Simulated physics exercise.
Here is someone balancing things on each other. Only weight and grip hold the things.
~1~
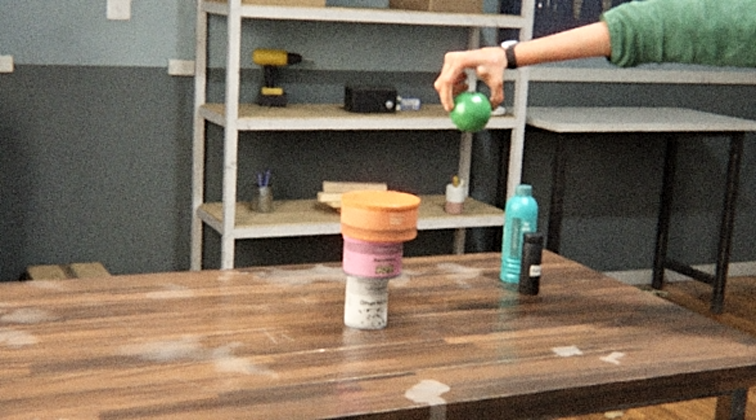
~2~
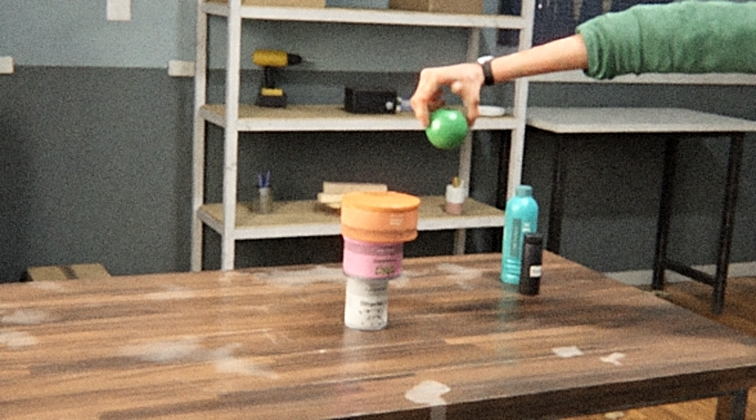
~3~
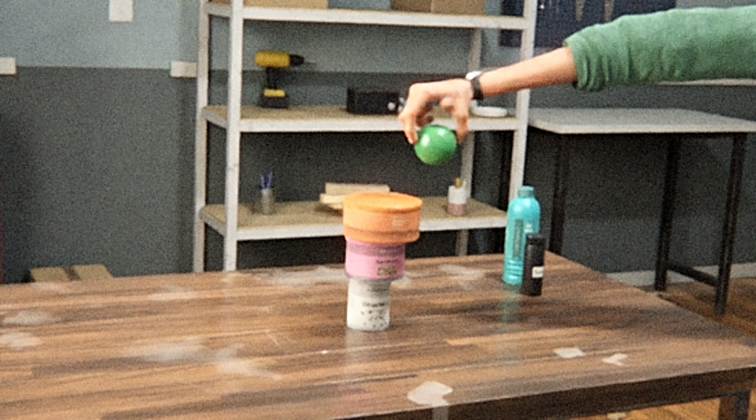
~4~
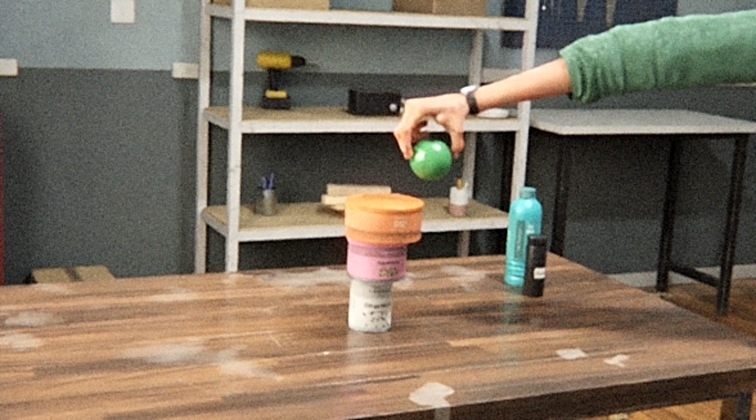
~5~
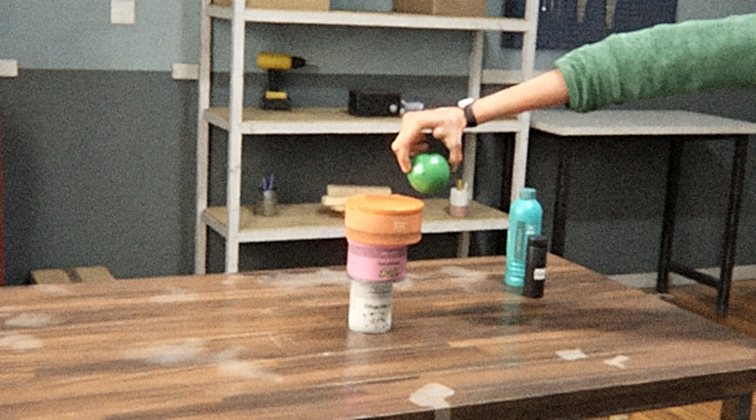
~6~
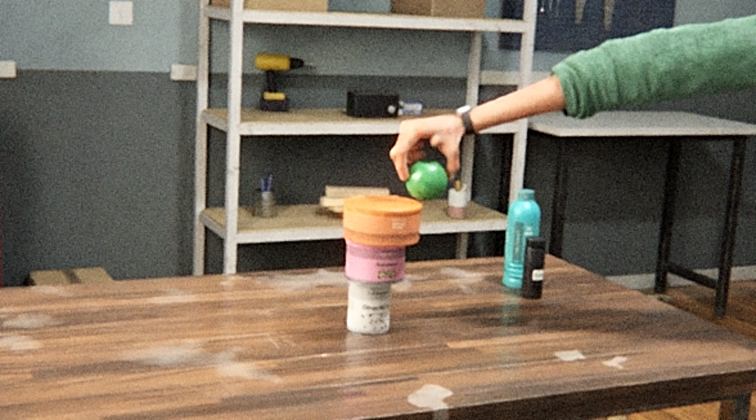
In a workshop, a green-sleeved arm with a dark wristband reaches in from the right and moves a green apple leftward and down toward a stack of orange, pink and white containers on a wooden table, still gripping it.
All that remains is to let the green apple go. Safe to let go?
As it turns out, it comes apart.
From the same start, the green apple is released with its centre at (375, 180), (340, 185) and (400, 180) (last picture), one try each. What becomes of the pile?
First, it keeps its balance; second, it comes apart; third, it stays up.
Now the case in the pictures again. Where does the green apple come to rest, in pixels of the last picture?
At about (463, 303).
Then, 0.30 s after the last picture, green apple now fallen.
Then, 0.40 s after the last picture, things are still on the move.
Then, 1.30 s after the last picture, nothing new.
At rest, fallen, green apple; the other 5 in place. Seen from the same camera at the end, green apple near (463, 303). The pile gives way.
